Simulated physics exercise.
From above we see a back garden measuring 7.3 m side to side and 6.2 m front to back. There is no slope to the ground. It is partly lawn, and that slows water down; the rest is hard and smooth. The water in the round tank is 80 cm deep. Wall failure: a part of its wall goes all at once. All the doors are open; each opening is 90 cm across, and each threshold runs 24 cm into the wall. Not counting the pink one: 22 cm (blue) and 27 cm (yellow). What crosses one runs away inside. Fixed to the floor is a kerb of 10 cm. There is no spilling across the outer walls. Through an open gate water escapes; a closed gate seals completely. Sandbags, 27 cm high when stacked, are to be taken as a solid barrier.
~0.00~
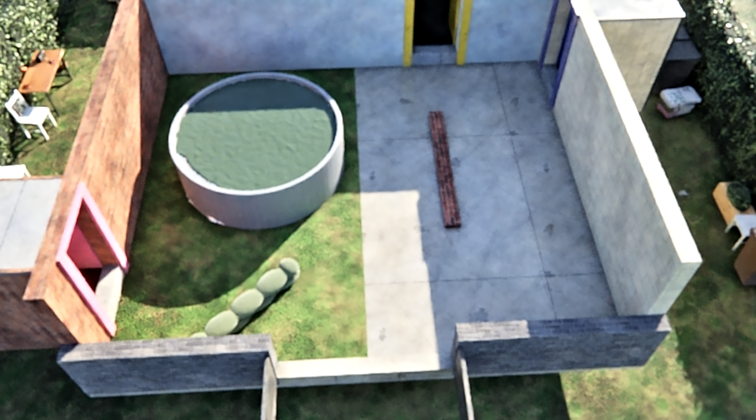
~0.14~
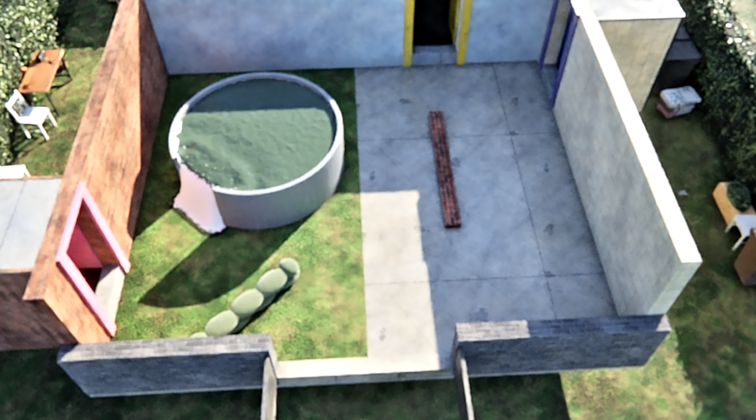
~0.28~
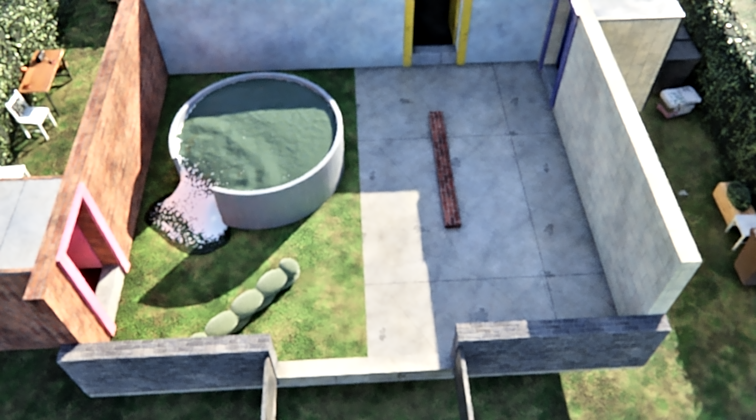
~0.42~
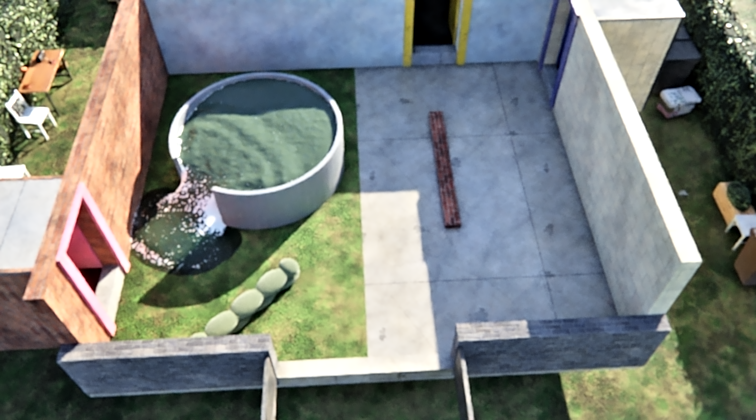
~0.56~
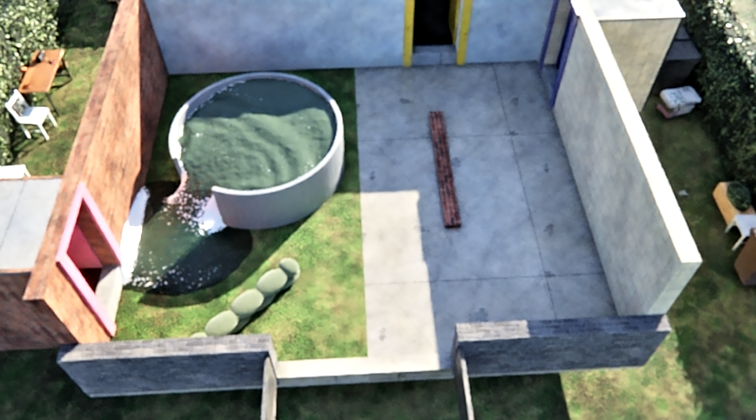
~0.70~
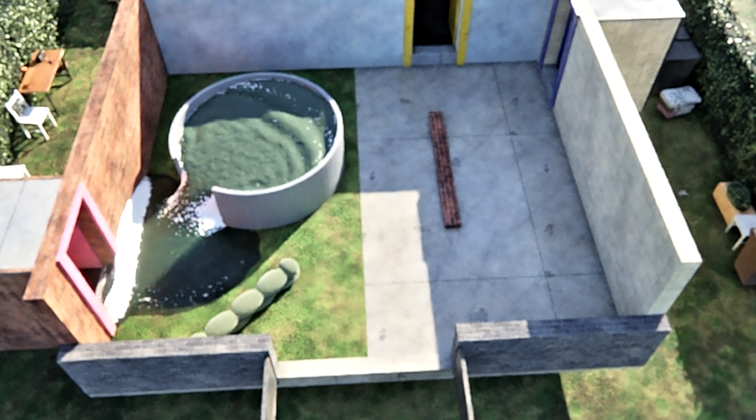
In this clip, seen from above, part of a round tank's wall gives way in a walled garden, and water pours through the gap, spreading across the lawn in a dark, foam-edged pool that reaches the pink door on the left.
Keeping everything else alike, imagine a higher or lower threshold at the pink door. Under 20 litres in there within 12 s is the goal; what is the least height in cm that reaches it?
Close to 34 cm is just enough.
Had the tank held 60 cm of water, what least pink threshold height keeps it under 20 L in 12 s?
Roughly 25 centimetres.
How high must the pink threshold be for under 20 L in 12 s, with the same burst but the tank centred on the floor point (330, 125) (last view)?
About 28 cm.
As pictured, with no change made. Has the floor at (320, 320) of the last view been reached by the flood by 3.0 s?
By then it is awash.
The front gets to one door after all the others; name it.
The blue door comes last.
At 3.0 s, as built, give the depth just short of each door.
In cm - blue: 0, pink: 37, yellow: 0.
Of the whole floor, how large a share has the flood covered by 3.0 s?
Around 30 per cent of the floor.
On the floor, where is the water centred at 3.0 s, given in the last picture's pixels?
The balance point sits at roughly (232, 208).
After 1.4 s water covers 15 % of the floor, deepest (54 cm) near (107, 358); 29 cm at the pink door, 2 litres in over its 27 cm threshold.
After 3.0 s water covers 30 % of the floor, deepest (47 cm) near (185, 354); 37 cm at the pink door, 20 litres in over its 27 cm threshold.
After 12.0 s water covers 95 % of the floor, deepest (17 cm) near (104, 370); 16 cm at the pink door, 91 litres in over its 27 cm threshold.
At the pink door as built, the water arrived by 0.7 s and peaked near 39 cm at 3.8 s.
With a threshold of 28 cm, 77 litres would have come in within the 12 s; with 37.5 cm, 8 litres. So under 20 litres takes about 34 cm.
